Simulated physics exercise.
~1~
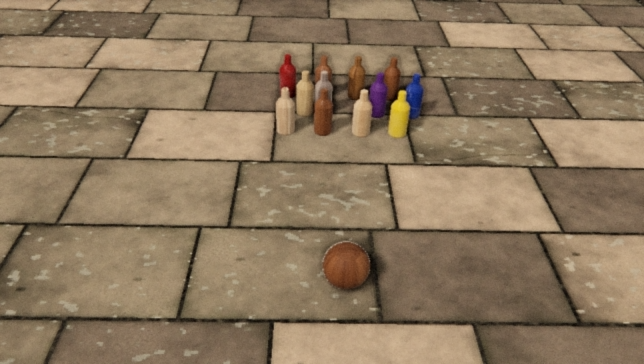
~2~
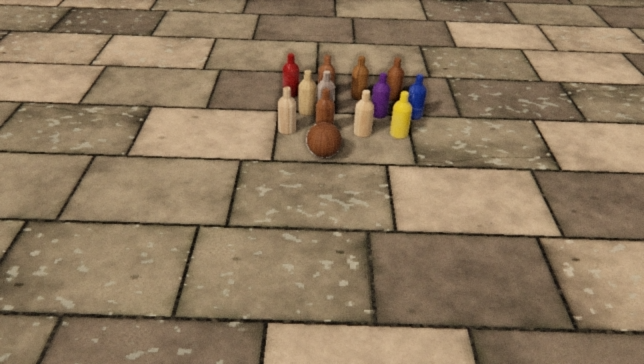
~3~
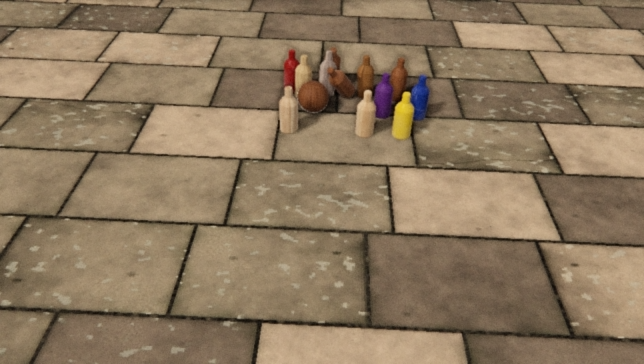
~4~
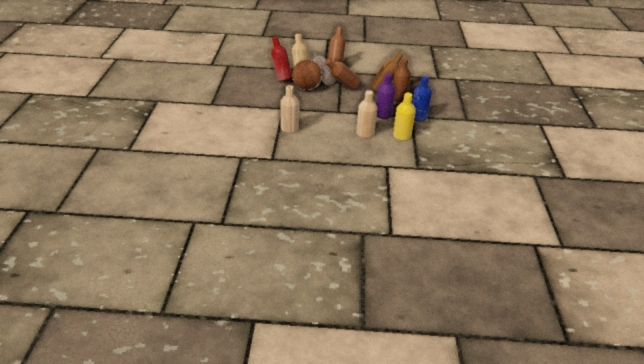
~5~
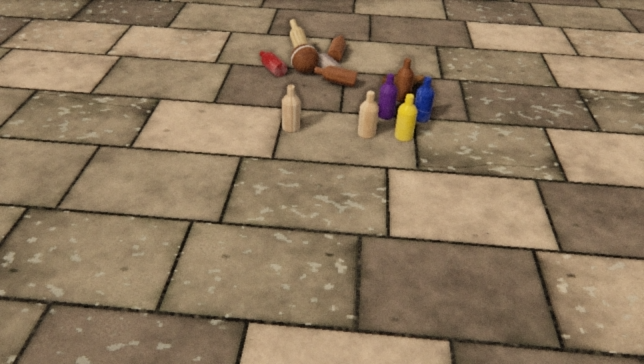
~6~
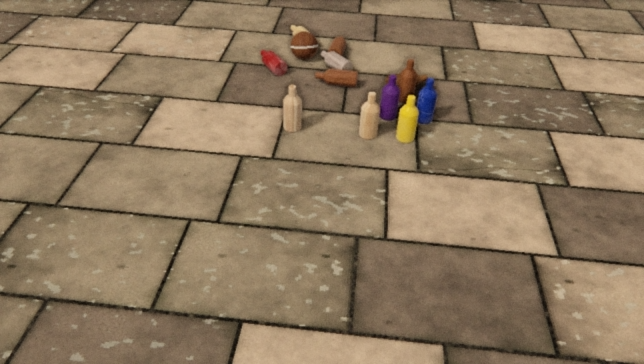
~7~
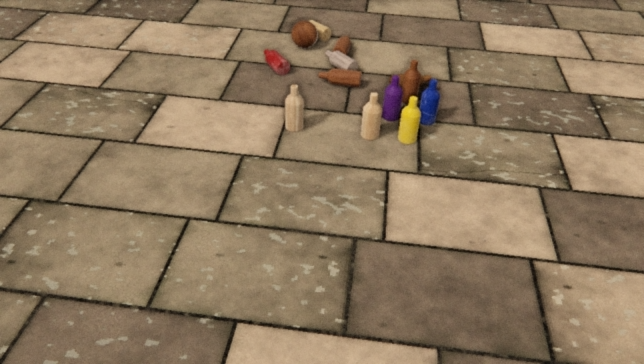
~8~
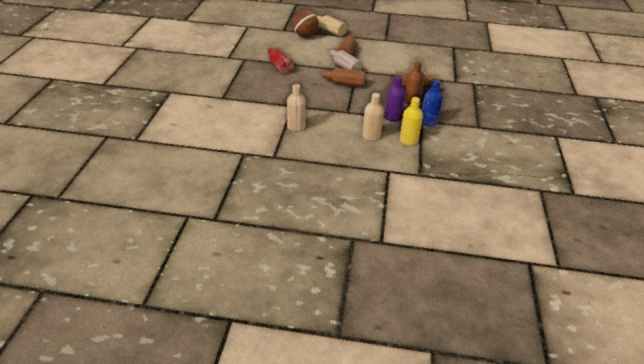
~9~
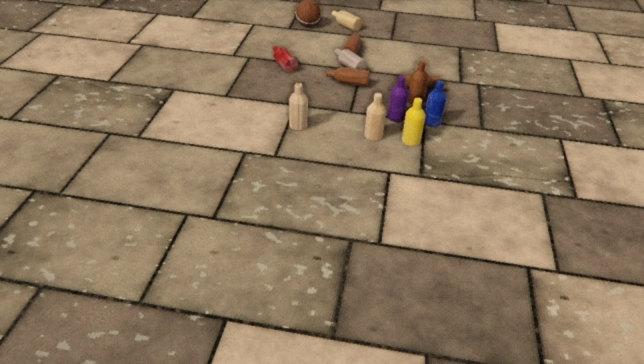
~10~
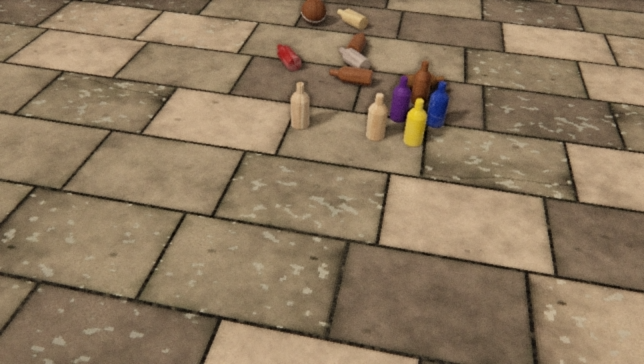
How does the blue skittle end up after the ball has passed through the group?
The blue skittle is still standing upright on the right side of the group, close to the yellow and purple ones.
